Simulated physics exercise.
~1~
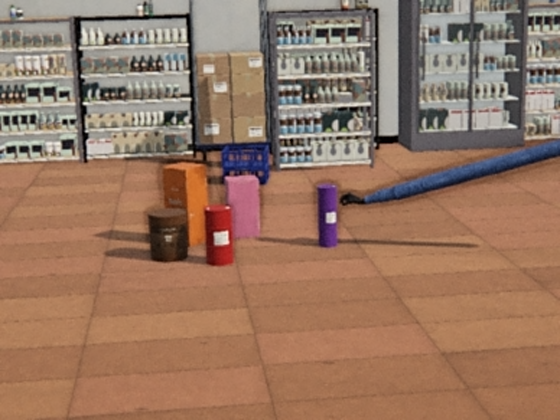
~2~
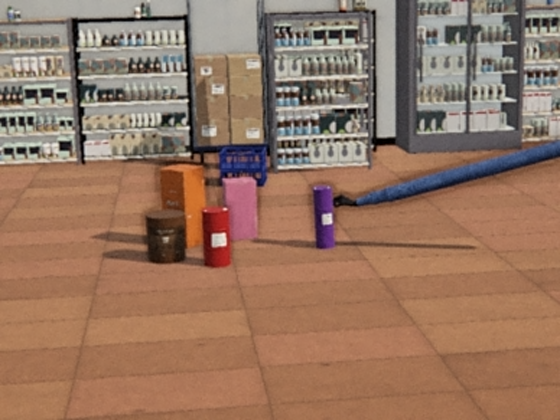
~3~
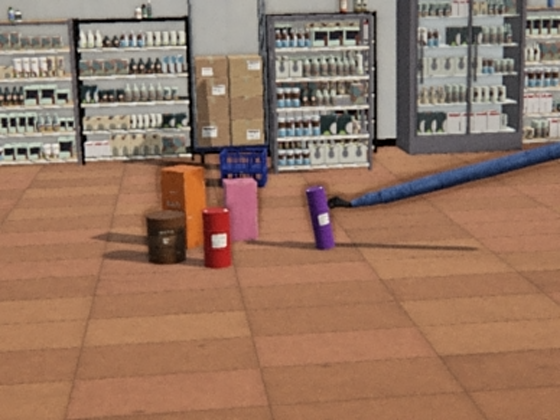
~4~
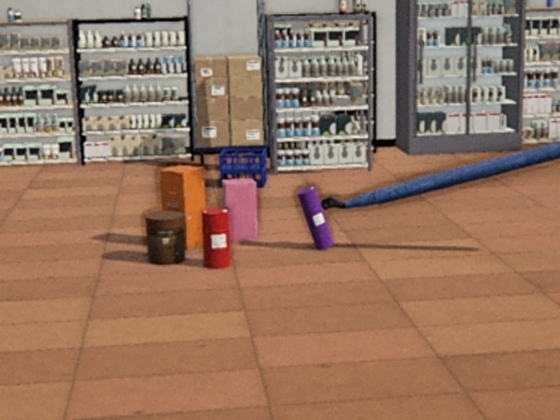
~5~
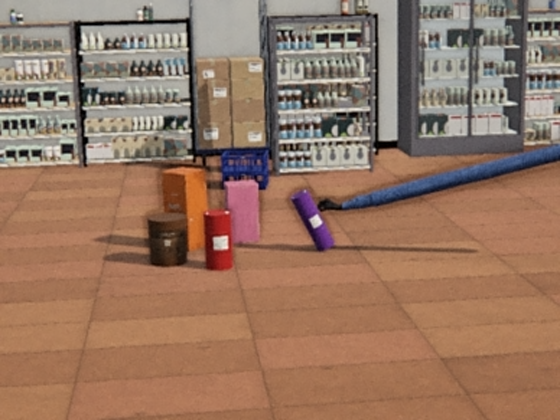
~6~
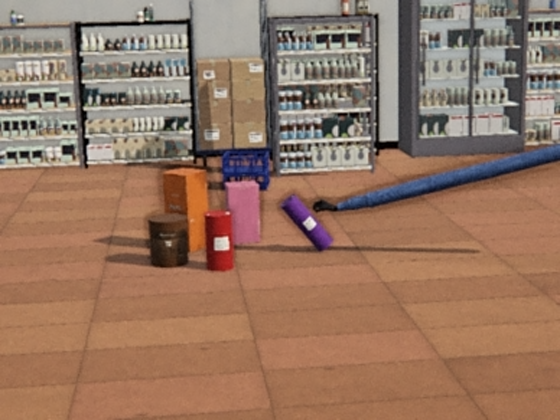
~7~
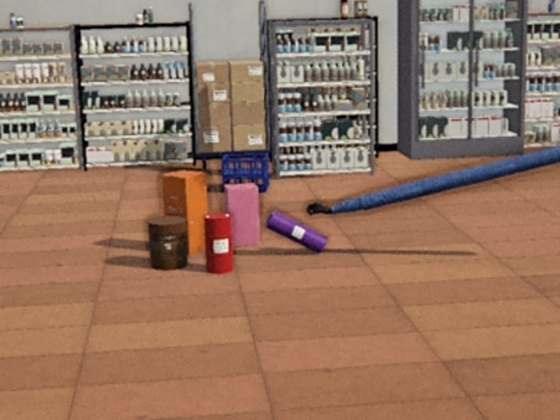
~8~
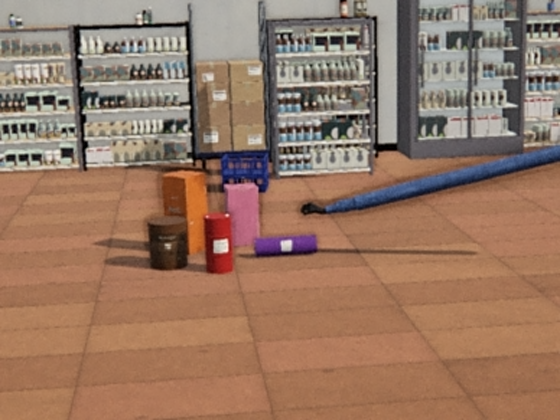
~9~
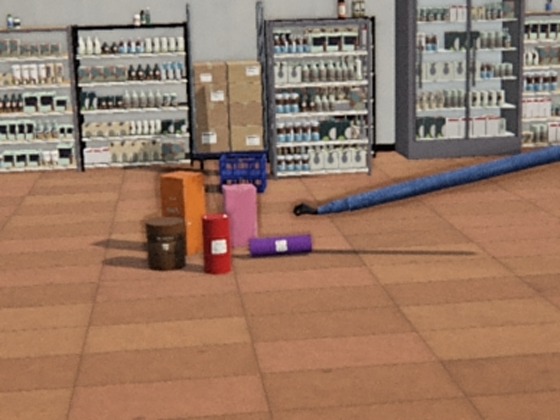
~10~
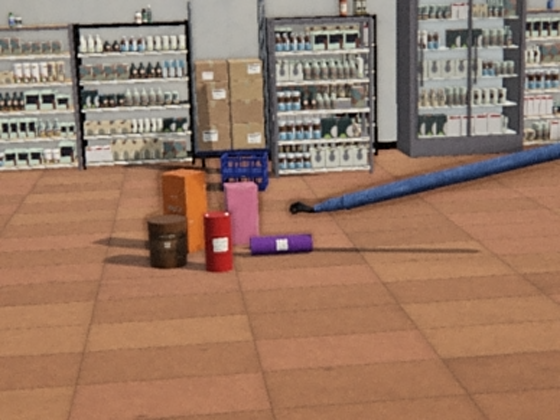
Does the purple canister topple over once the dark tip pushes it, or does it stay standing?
The purple canister topples over. It tips to the left and ends up lying on its side on the floor.
